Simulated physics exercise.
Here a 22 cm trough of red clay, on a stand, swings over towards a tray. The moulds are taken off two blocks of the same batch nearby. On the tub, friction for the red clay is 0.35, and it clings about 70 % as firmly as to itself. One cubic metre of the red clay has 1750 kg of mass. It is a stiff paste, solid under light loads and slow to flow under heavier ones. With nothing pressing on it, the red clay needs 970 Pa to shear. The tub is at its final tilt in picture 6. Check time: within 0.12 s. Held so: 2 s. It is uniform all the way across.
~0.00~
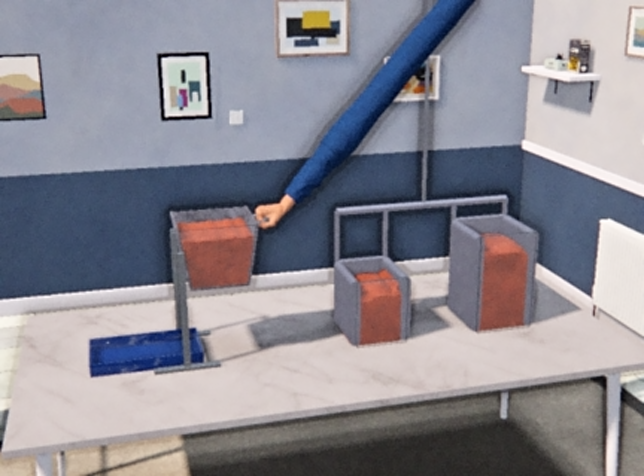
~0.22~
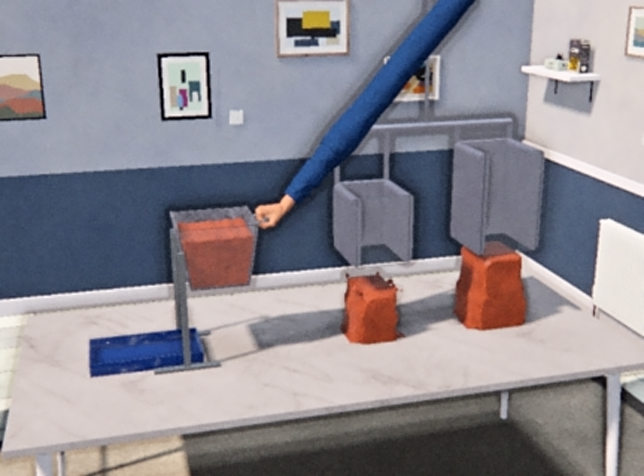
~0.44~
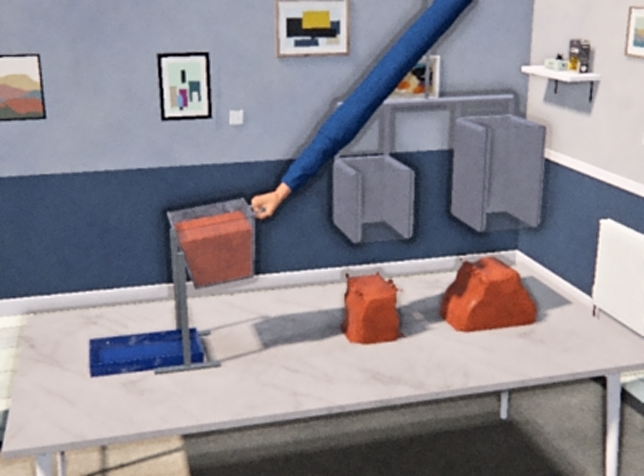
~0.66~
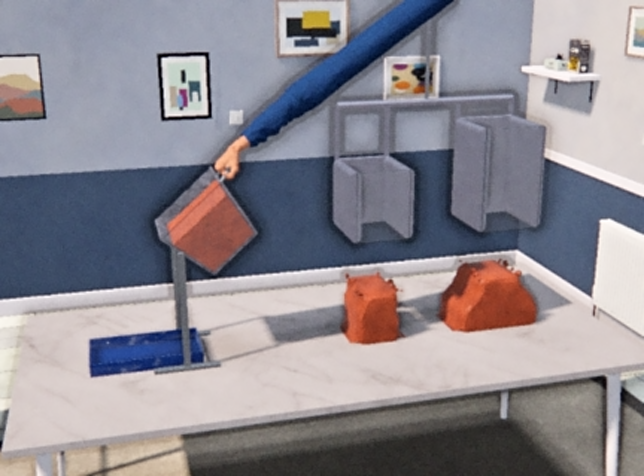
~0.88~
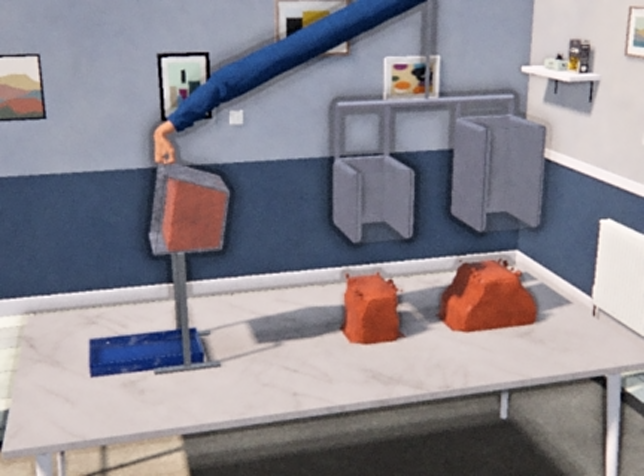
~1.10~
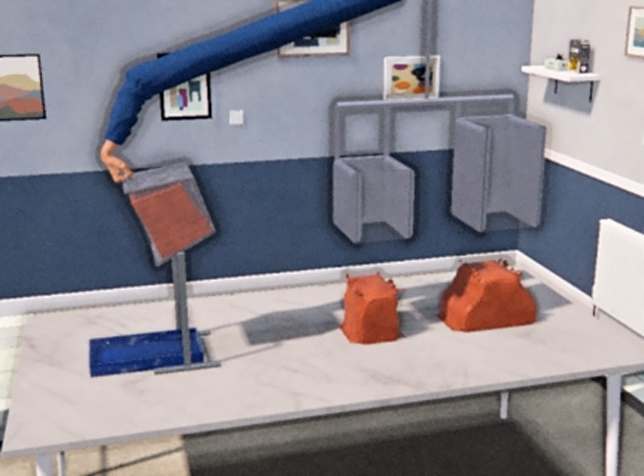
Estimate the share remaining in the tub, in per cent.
I would say roughly 8 per cent remains in the tub.
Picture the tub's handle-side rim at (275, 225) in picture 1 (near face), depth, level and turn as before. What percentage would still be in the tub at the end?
The tub would end up holding some 8 % of it.
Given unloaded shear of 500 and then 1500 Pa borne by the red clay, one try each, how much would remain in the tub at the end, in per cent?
Respectively, close to 12 % and close to 0 %.
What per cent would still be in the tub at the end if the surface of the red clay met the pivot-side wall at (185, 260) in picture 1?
Roughly 12 per cent would still be in the tub at the end.
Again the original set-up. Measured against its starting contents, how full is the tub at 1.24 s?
About 70 %.
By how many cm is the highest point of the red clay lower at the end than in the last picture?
Roughly 15 cm.
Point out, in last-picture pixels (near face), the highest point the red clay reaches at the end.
Roughly at pixel (207, 225).
After 1.24 s, the tub is at 108 degrees and holds 69 %.
After 1.41 s, the tub is at 108 degrees and holds 26 %.
After 1.58 s, the tub is at 108 degrees and holds 8 %.
After 1.75 s, the tub is at 108 degrees and holds 8 %.
After 3.10 s, the tub is at 108 degrees and holds 8 %.
